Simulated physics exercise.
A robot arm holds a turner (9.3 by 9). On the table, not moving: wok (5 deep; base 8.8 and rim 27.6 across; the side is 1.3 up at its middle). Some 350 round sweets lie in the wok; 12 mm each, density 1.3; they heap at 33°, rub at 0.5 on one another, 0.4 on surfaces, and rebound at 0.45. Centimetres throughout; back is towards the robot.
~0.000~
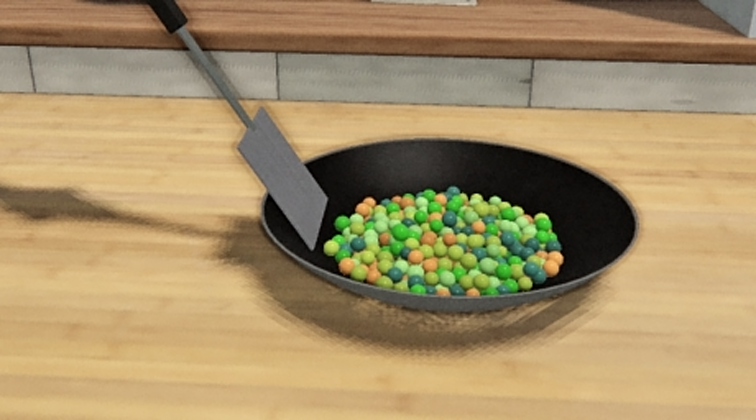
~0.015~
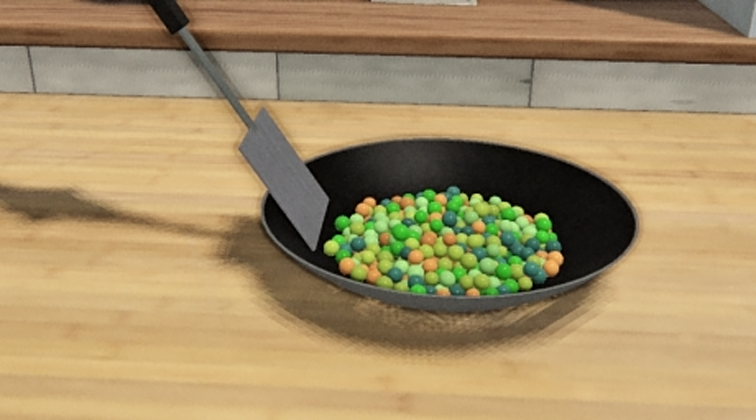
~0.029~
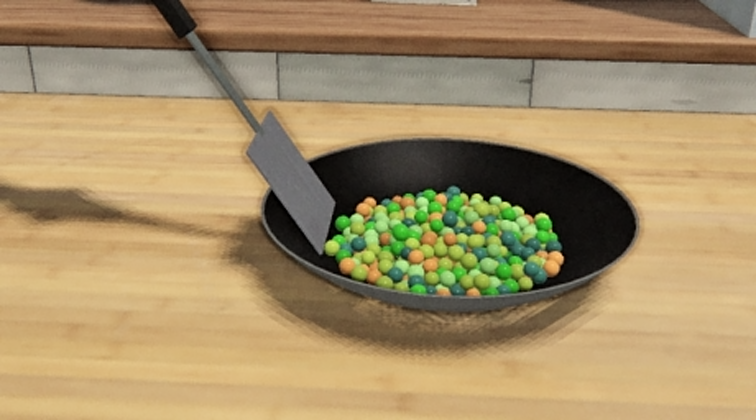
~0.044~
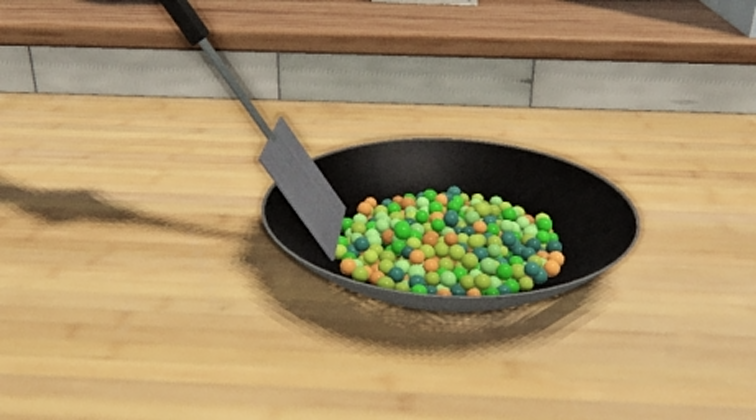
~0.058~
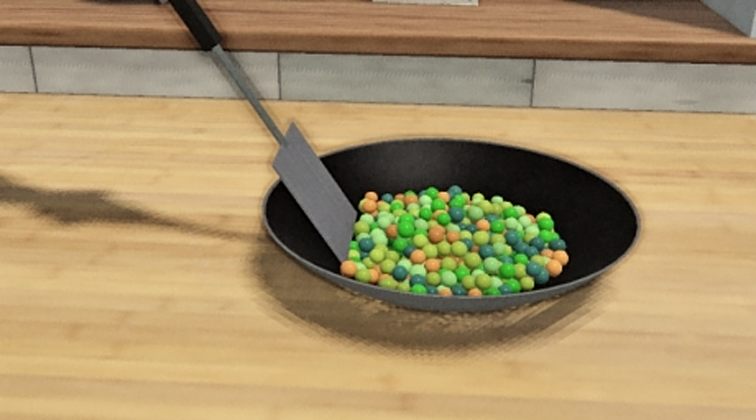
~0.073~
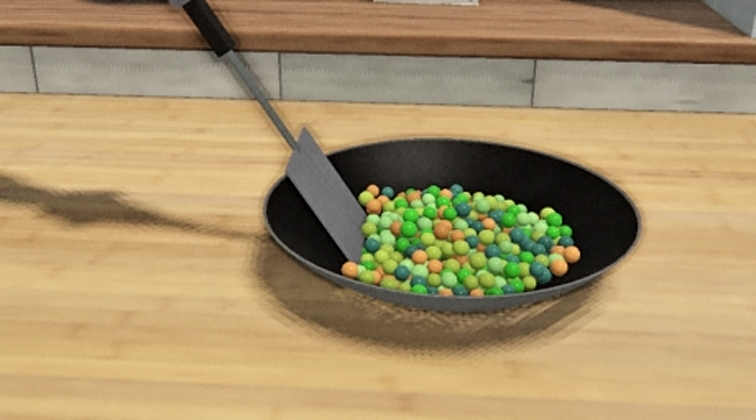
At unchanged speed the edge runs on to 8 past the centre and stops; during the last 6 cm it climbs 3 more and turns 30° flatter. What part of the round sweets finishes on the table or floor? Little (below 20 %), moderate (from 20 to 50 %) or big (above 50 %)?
A little share, below 20 %, ends on the table or floor.
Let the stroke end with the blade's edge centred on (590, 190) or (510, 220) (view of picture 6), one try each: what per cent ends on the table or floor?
Some 40 and 0 per cent.
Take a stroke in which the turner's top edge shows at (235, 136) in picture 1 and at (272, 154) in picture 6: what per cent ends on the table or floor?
Some 10 per cent.
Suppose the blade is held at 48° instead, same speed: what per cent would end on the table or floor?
Then about 10 per cent.
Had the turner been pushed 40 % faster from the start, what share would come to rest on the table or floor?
Then about 25 per cent.
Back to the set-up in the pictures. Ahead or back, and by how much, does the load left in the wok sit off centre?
Roughly 5.0 cm ahead.
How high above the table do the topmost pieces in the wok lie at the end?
About 6.5 cm.
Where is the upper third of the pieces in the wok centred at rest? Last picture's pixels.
At about (577, 222).
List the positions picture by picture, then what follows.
The first picture shows turner top edge at (250, 125), sloping 57°; upper third of the load around (443, 231), from x 330 to 555, top at y 195; 349 in the wok.
The second picture shows turner top edge at (251, 126), sloping 57°; upper third of the load around (443, 231), from x 330 to 555, top at y 195.
The third picture shows turner top edge at (259, 130), sloping 57°; upper third of the load around (444, 231), from x 330 to 555, top at y 195.
The fourth picture shows turner top edge at (270, 136), sloping 57°; upper third of the load around (444, 230), from x 340 to 555, top at y 195.
The fifth picture shows turner top edge at (283, 142), sloping 57°; upper third of the load around (448, 228), from x 350 to 560, top at y 195.
The sixth picture shows turner top edge at (295, 147), sloping 57°; upper third of the load around (455, 225), from x 350 to 570, top at y 190; 349 in the wok.
By 0.16 s, sloping 57°, highest piece 5 above the table; 349 in the wok.
By 0.25 s, sloping 46°, highest piece 7 above the table; 349 in the wok.
By 0.50 s, sloping 27°, highest piece 7 above the table; 311 in the wok, 33 on the table or floor, 5 on the blade or in flight.
By 1.55 s, sloping 27°, highest piece 6 above the table; 309 in the wok, 40 on the table or floor.
Final count, 309 in the wok, 40 on the table or floor. That is 11 % on the table or floor.
